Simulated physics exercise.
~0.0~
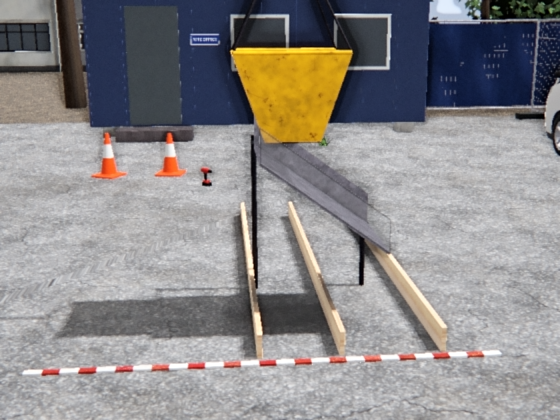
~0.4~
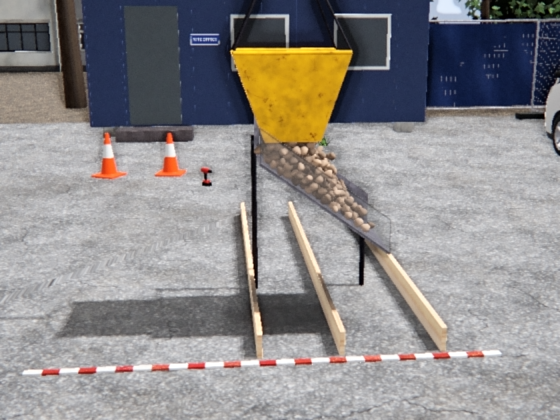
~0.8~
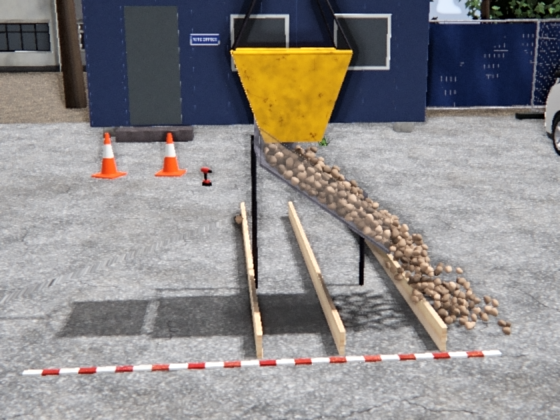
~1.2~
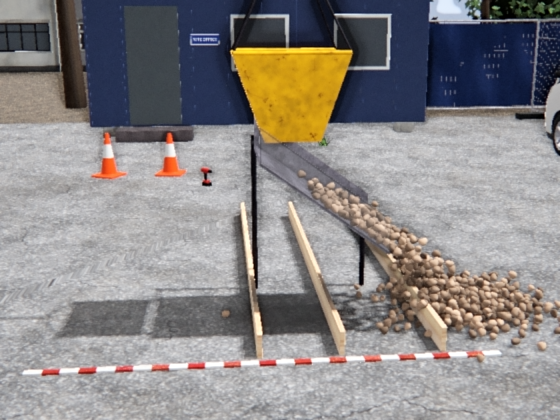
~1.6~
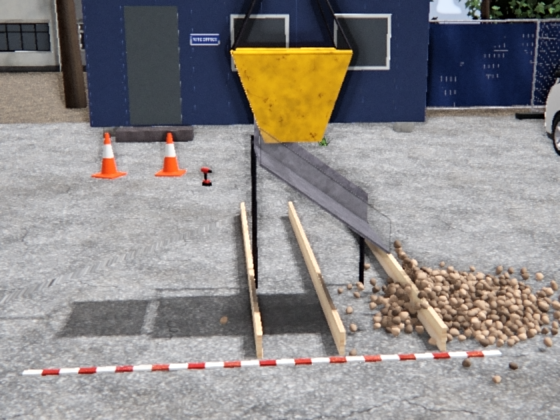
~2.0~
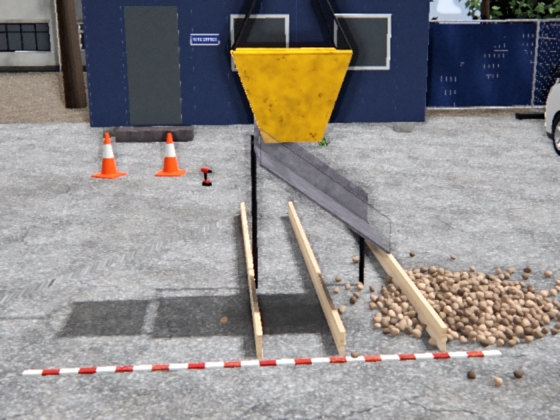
Brown, rounded stones drop from the bottom of a yellow skip hanging in front of a dark blue building and land on a sloping steel chute. They tumble down it to the right in a thick stream, and the first ones spill over the far plank onto the concrete. As the skip empties, the last stones slide off the steel and the heap spreads around the end of that plank. The chute is left bare, with most of the stones piled right of the planks, a smaller share in the right bay, and a few strays nearby.
